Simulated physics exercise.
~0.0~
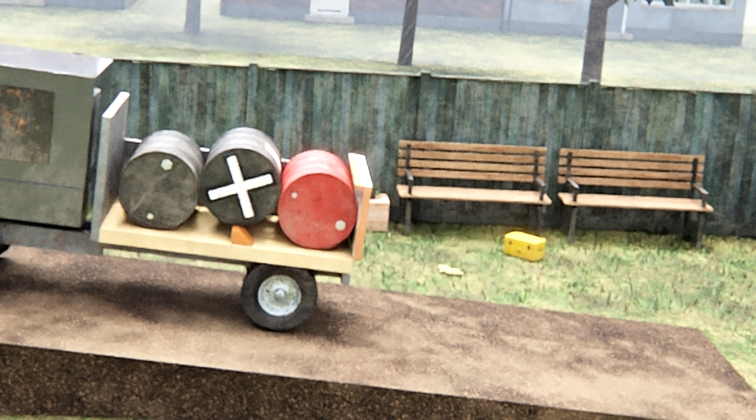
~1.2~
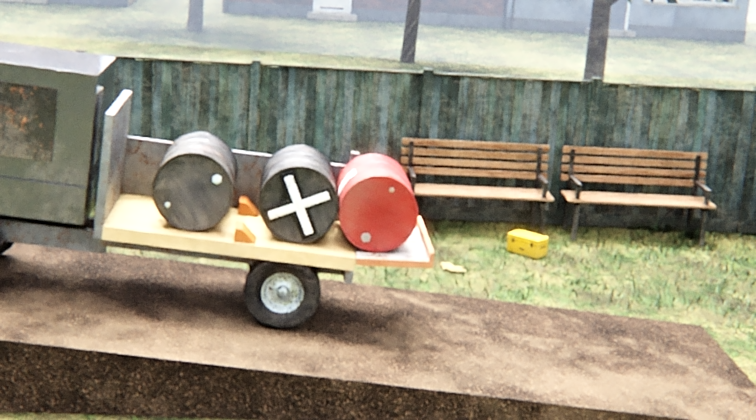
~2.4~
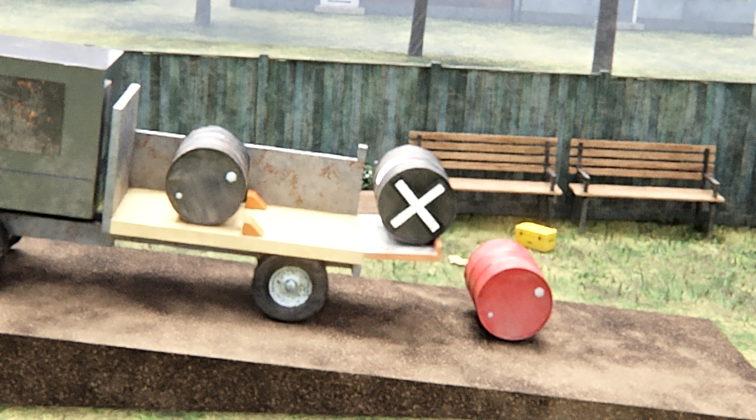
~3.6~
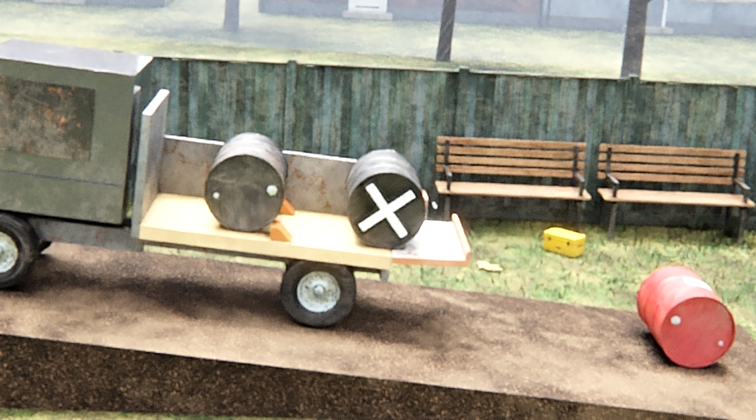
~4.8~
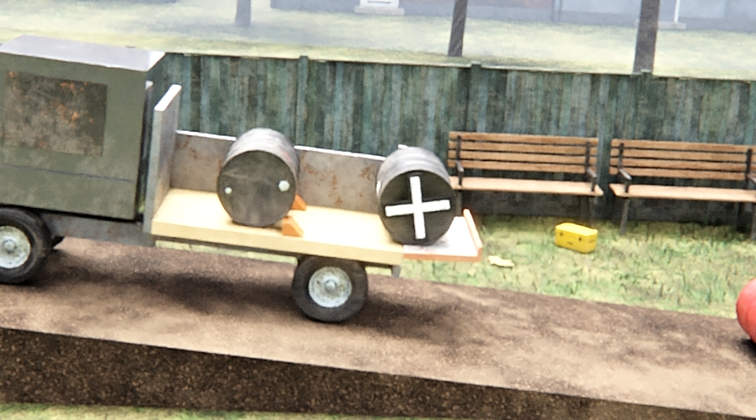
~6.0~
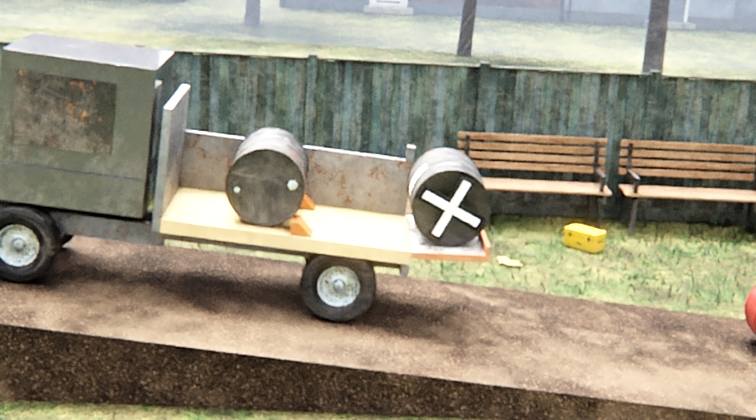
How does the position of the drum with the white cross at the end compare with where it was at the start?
At the start it sits in the truck bed between the other dark drum and the red one, and by the end it is farther right, on the lowered tailgate at the back of the truck.
